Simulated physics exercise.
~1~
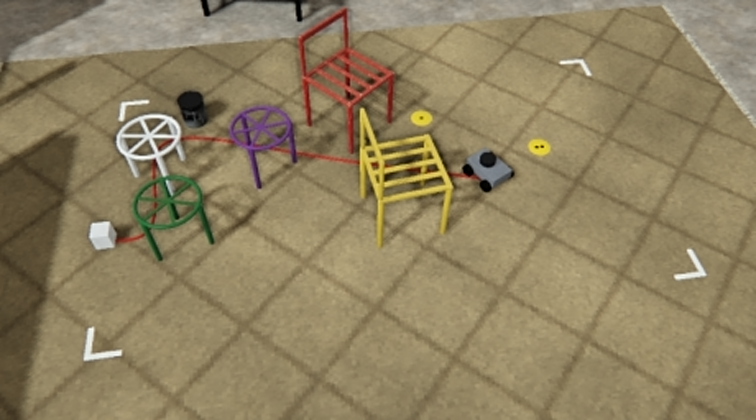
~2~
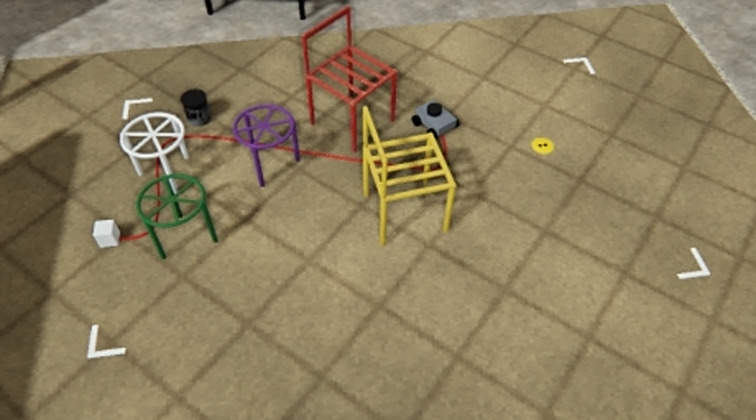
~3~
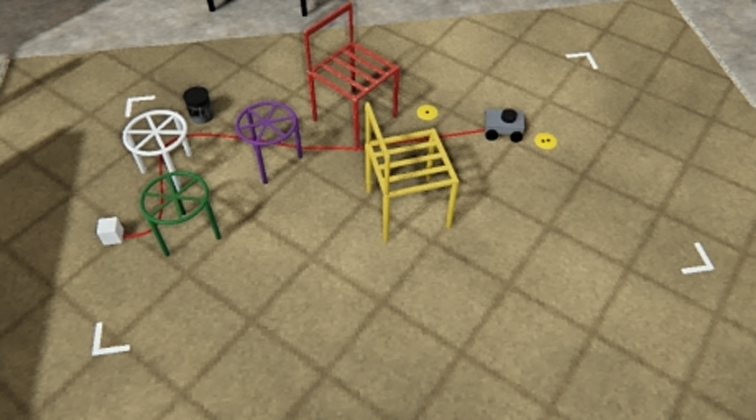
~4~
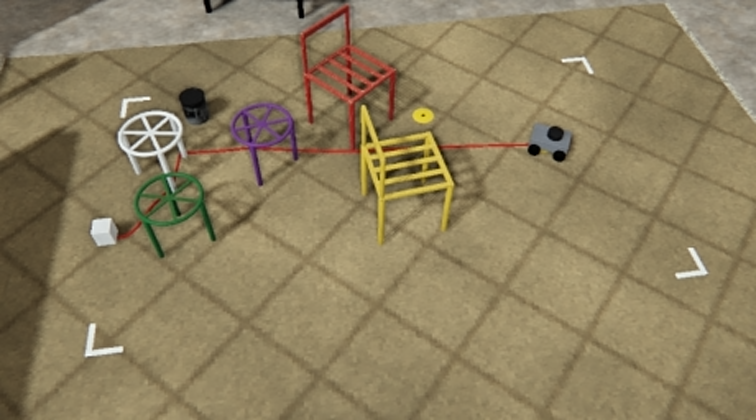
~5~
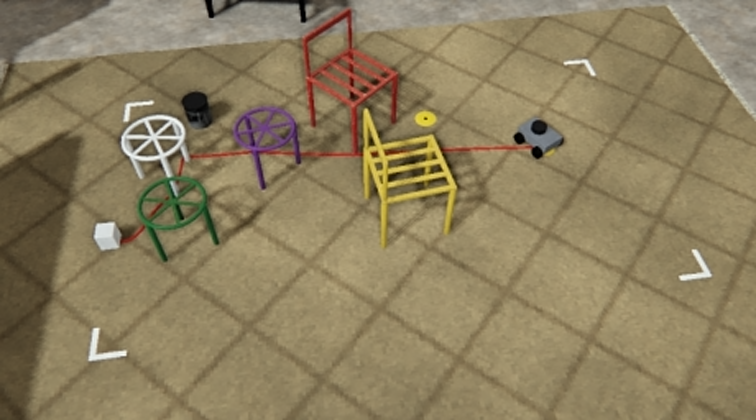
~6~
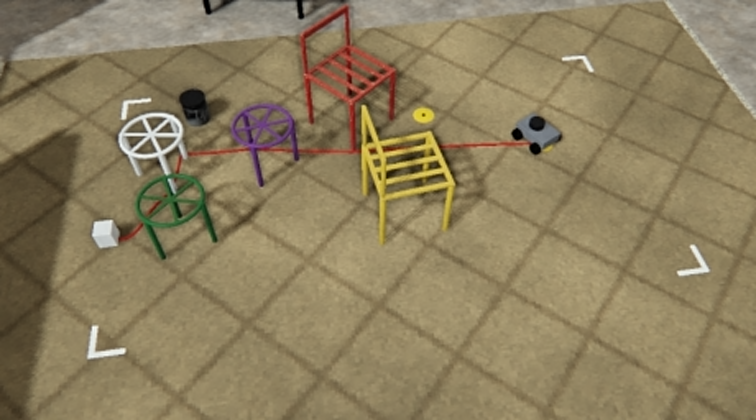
On a tan tiled surface, a small grey cart trailing a red lead moves up and left to a yellow marker beside chairs and stools, then travels right to a second marker and stops there, the lead stretching back past the furniture, which stays in place.
